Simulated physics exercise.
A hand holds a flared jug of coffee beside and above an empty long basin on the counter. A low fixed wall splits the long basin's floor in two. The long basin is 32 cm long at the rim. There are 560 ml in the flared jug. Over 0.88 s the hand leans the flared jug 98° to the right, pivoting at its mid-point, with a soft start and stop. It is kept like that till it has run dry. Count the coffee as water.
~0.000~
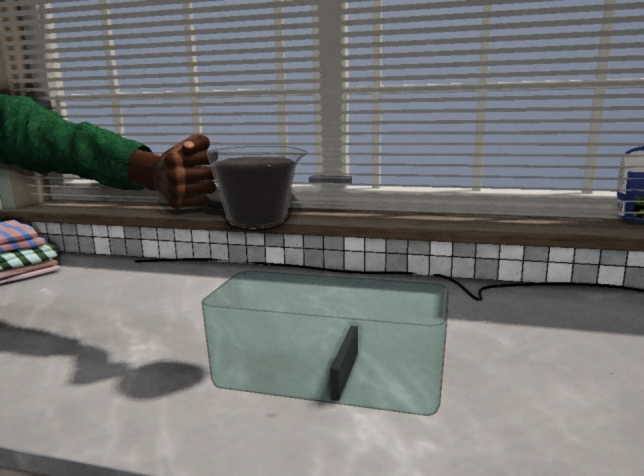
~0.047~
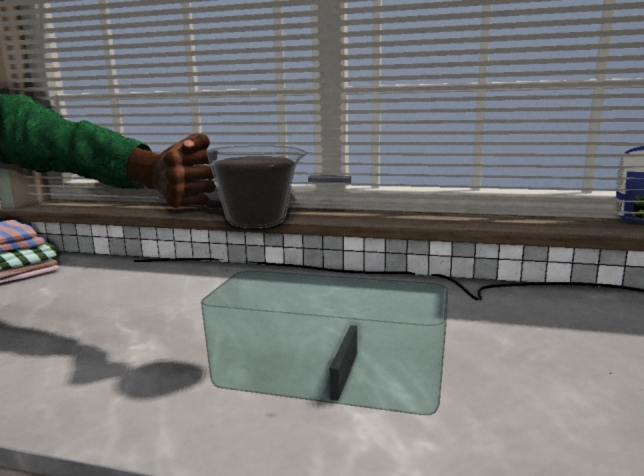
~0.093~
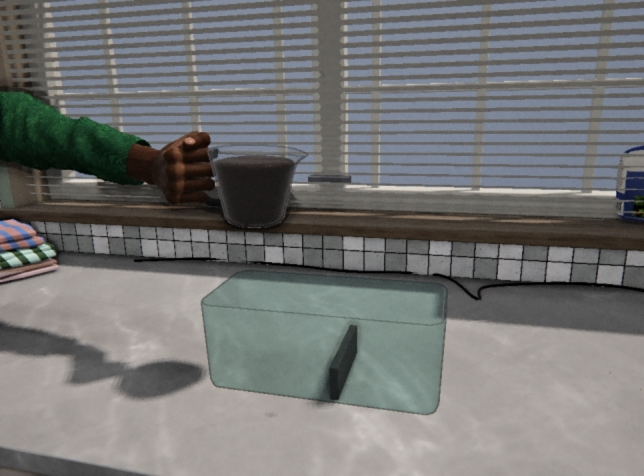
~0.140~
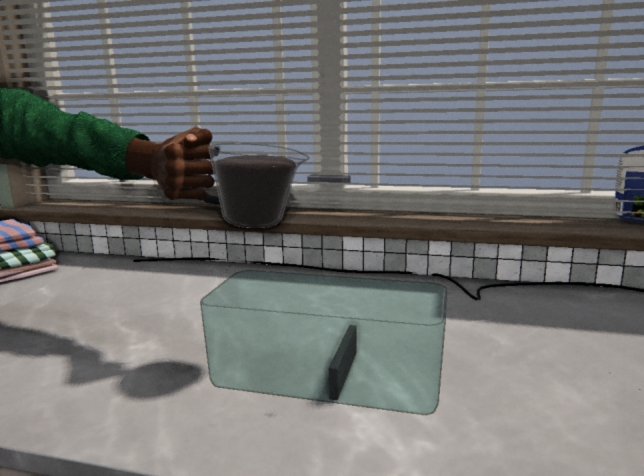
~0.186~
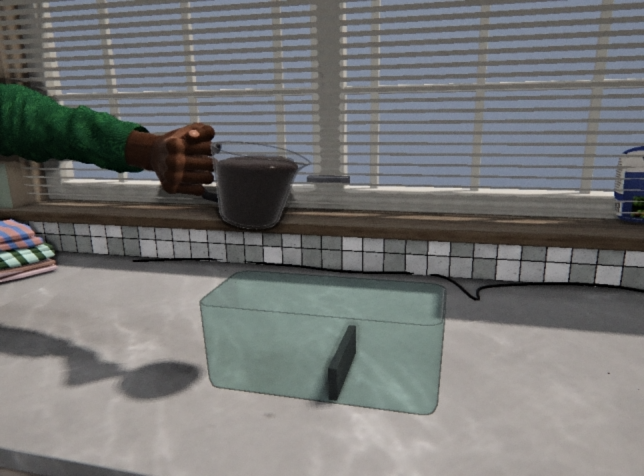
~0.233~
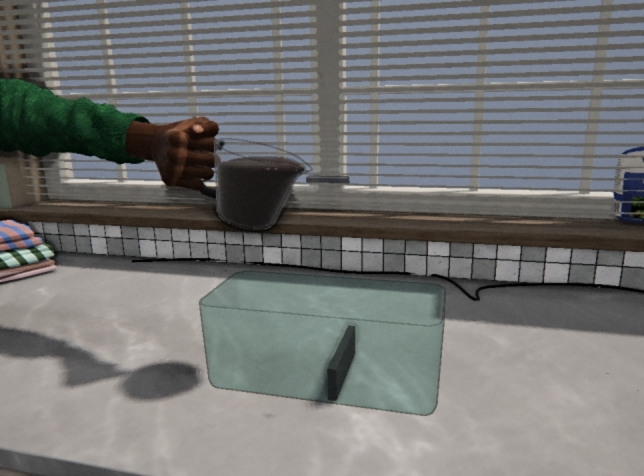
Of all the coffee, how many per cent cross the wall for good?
About 68 per cent.
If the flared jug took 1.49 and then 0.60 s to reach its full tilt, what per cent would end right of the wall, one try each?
First 75, then 55 per cent.
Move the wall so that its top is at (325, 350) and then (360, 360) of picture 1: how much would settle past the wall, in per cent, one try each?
First 90, then 35 per cent.
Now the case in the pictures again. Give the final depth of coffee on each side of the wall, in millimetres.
Left about 8 mm, right about 22 mm.
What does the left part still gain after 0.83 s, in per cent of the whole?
About 18 per cent.
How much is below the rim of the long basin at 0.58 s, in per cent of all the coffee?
Some 12 per cent.
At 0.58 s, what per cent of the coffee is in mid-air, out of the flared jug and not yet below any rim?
About 28 per cent.
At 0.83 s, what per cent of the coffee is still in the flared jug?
About 10 per cent.
By 0.58 s the tilt is 72° and 59 per cent is still to pour, 0 is left of the wall and 12 right of it.
By 0.83 s the tilt is 97° and 10 per cent is still to pour, 14 is left of the wall and 60 right of it.
By 1.09 s the tilt is 98° and 0 per cent is still to pour, 31 is left of the wall and 67 right of it.
By 1.38 s the tilt is 98° and 0 per cent is still to pour, 31 is left of the wall and 68 right of it.
At rest 31 per cent lies left of the wall, 68 right of it and 1 outside.
